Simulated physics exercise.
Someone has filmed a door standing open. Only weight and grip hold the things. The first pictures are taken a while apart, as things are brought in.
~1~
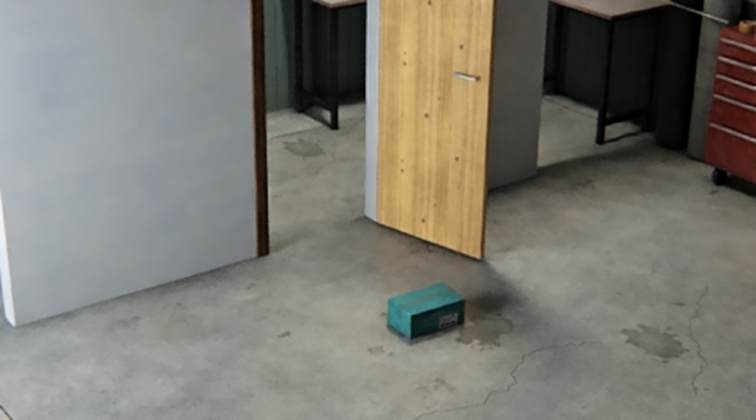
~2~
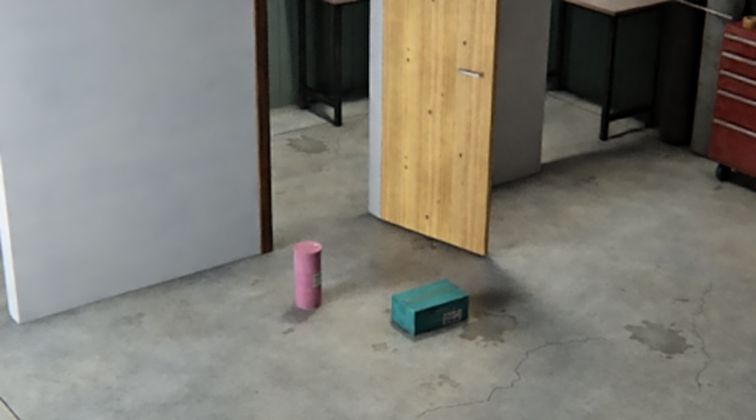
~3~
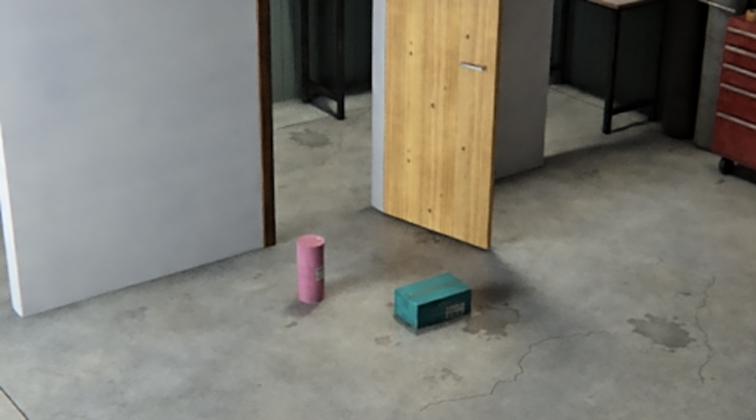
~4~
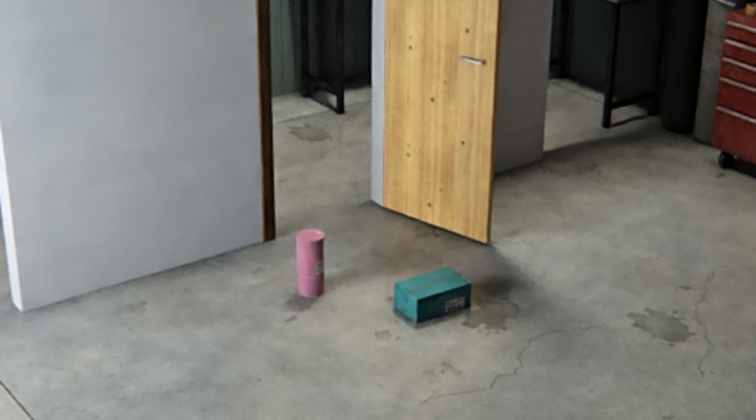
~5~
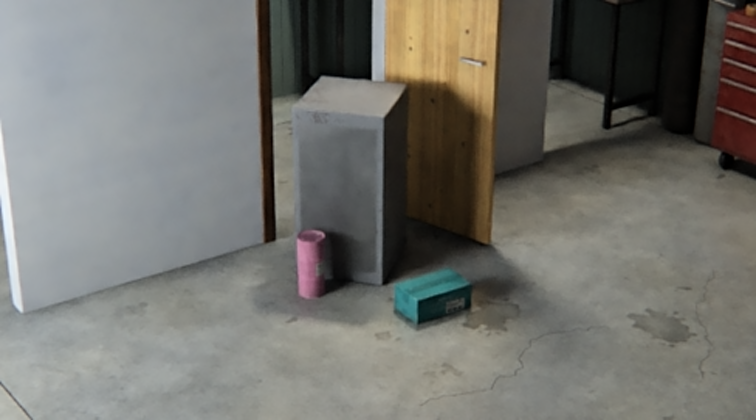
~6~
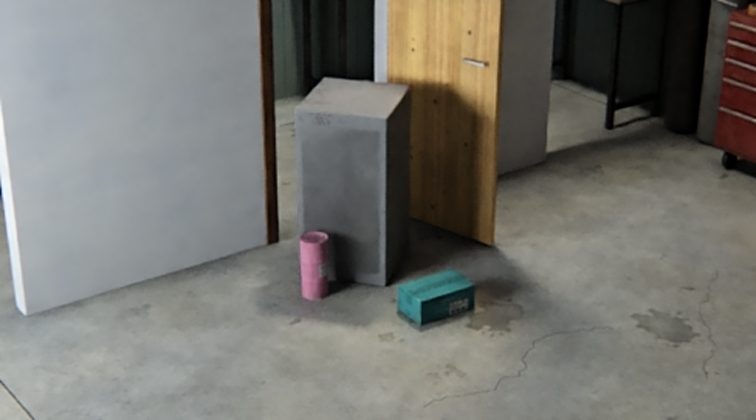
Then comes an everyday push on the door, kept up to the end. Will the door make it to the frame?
Outcome: The door jams.
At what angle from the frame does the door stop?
Some 70° open.
Then, 0.40 s on from there, door 93° open.
Then, 0.60 s on from there, door 80° open.
In the end, door 69° open; all 3 unmoved. At the end, from the last picture's camera, grey appliance near (354, 181).
